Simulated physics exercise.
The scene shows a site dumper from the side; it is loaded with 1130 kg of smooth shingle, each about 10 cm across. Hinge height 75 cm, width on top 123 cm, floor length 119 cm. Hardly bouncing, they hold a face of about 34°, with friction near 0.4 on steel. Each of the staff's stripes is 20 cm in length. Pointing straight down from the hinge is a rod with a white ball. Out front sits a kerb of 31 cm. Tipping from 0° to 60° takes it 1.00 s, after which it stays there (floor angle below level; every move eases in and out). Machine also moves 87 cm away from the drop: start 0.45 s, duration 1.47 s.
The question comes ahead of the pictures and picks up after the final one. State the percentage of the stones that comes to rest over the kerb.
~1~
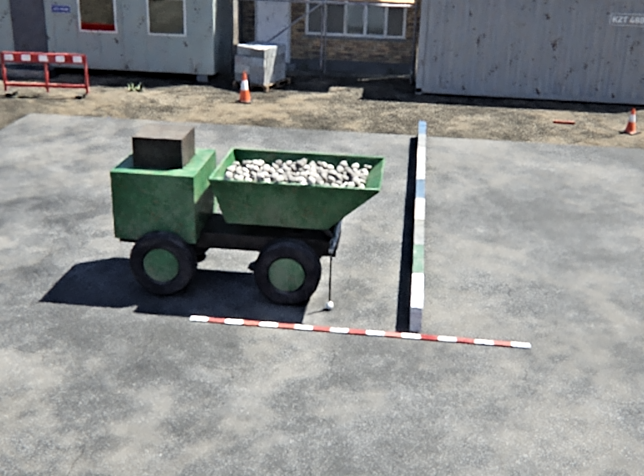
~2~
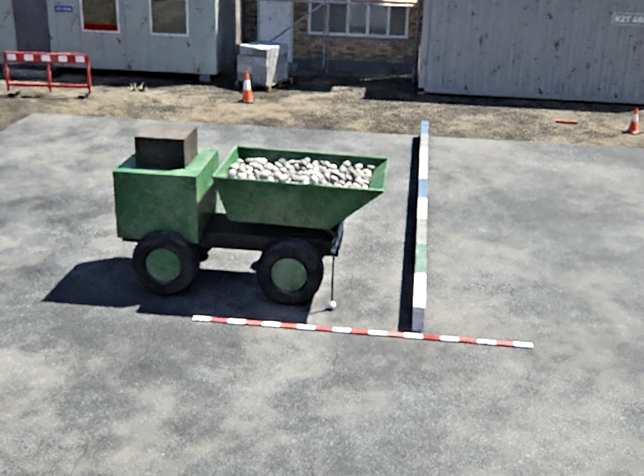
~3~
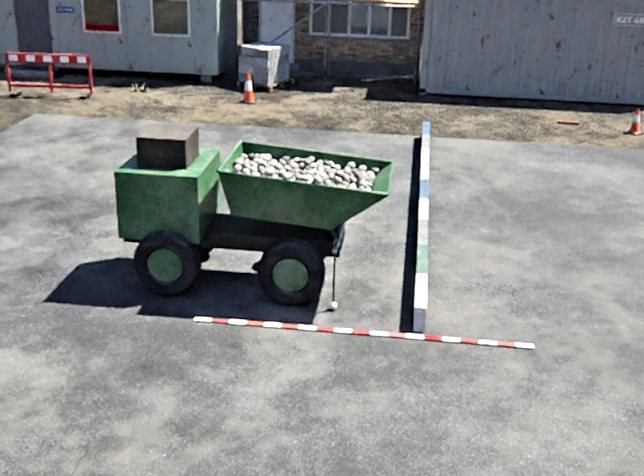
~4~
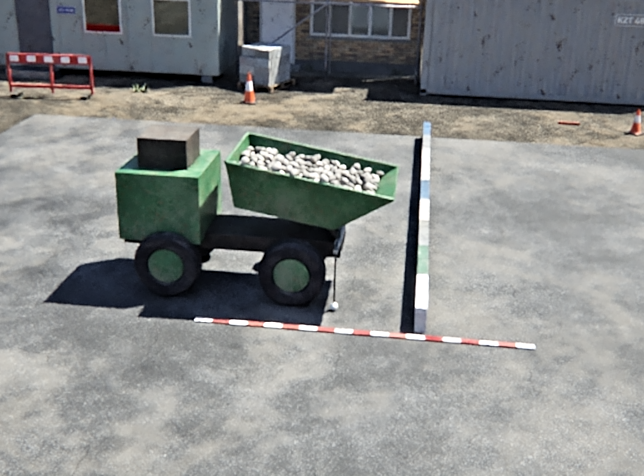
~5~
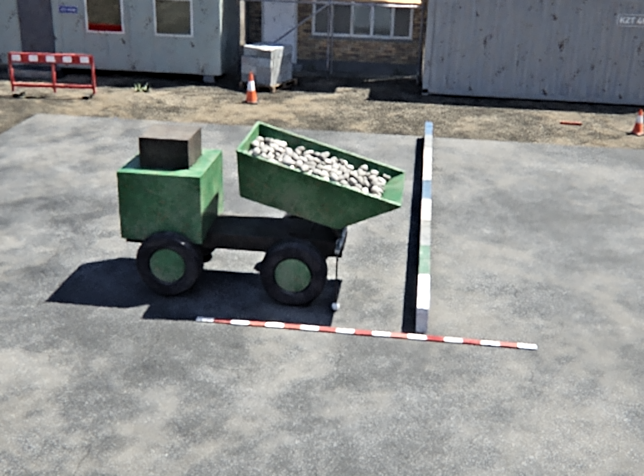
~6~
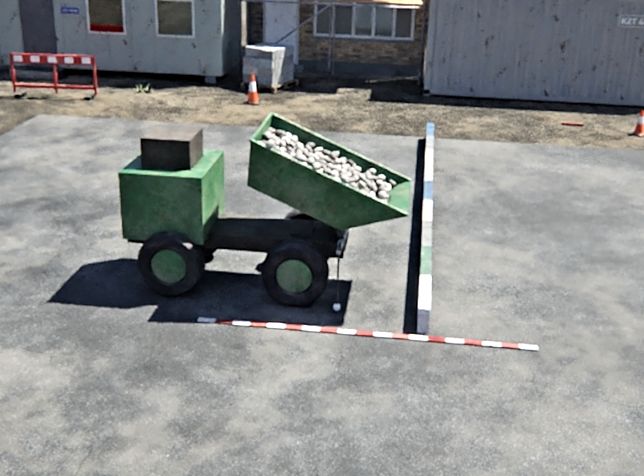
Roughly 25 per cent comes to rest there.
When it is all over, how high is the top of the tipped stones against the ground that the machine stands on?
Roughly 42 cm above ground level.
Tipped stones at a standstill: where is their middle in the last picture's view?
Somewhere around (397, 287) in the last picture.
A little later the floor is at 51°; 100 % in the skip; the foremost stones are at (404, 227).
Then the floor is at 60°; 78 % in the skip, 20 % on this side of the kerb, 2 % over the kerb; the foremost stones are at (439, 273).
Later still the floor is at 60°; 10 % in the skip, 64 % on this side of the kerb, 27 % over the kerb; the foremost stones are at (623, 298).
In the end the floor is at 60°; 0 % in the skip, 73 % on this side of the kerb, 27 % over the kerb; the foremost stones are past the picture's edge.
